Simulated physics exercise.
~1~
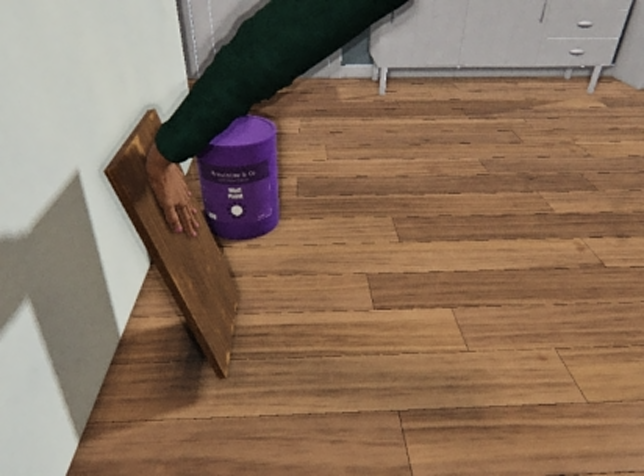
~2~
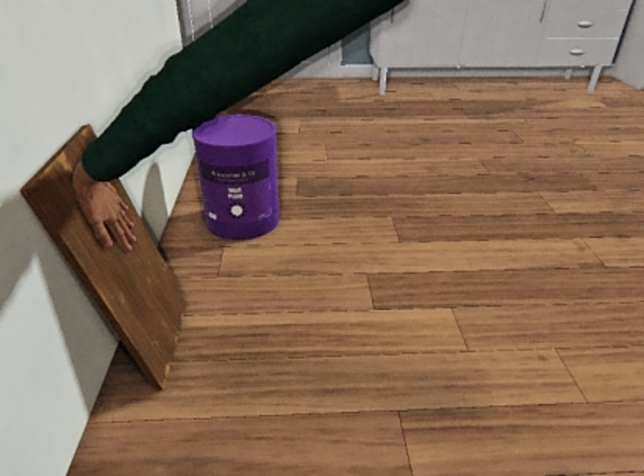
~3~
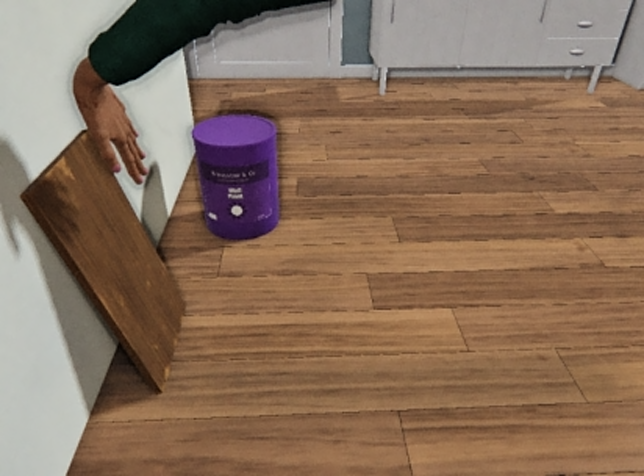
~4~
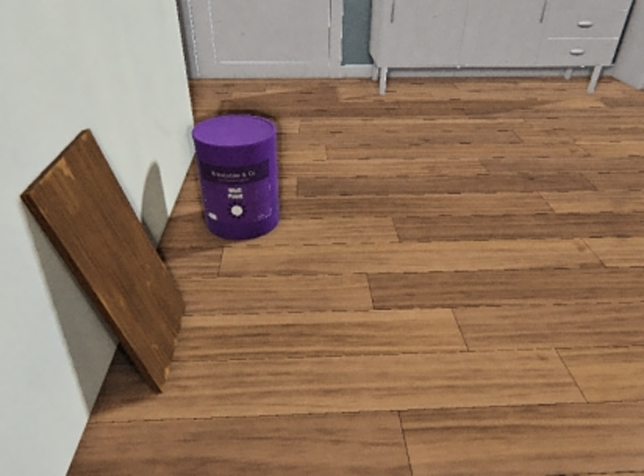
At first, a hand at the end of a dark green sleeve holds a brown wooden board upright at a slant near a pale wall, with a purple pail standing behind it on the wood floor. The arm moves the board a short way to the left, so that it leans against the wall. Then the hand lets go and draws back above the board, which keeps its slant. The arm leaves the view entirely. At the end, the board remains leaning on the wall, and the pail stands where it was.
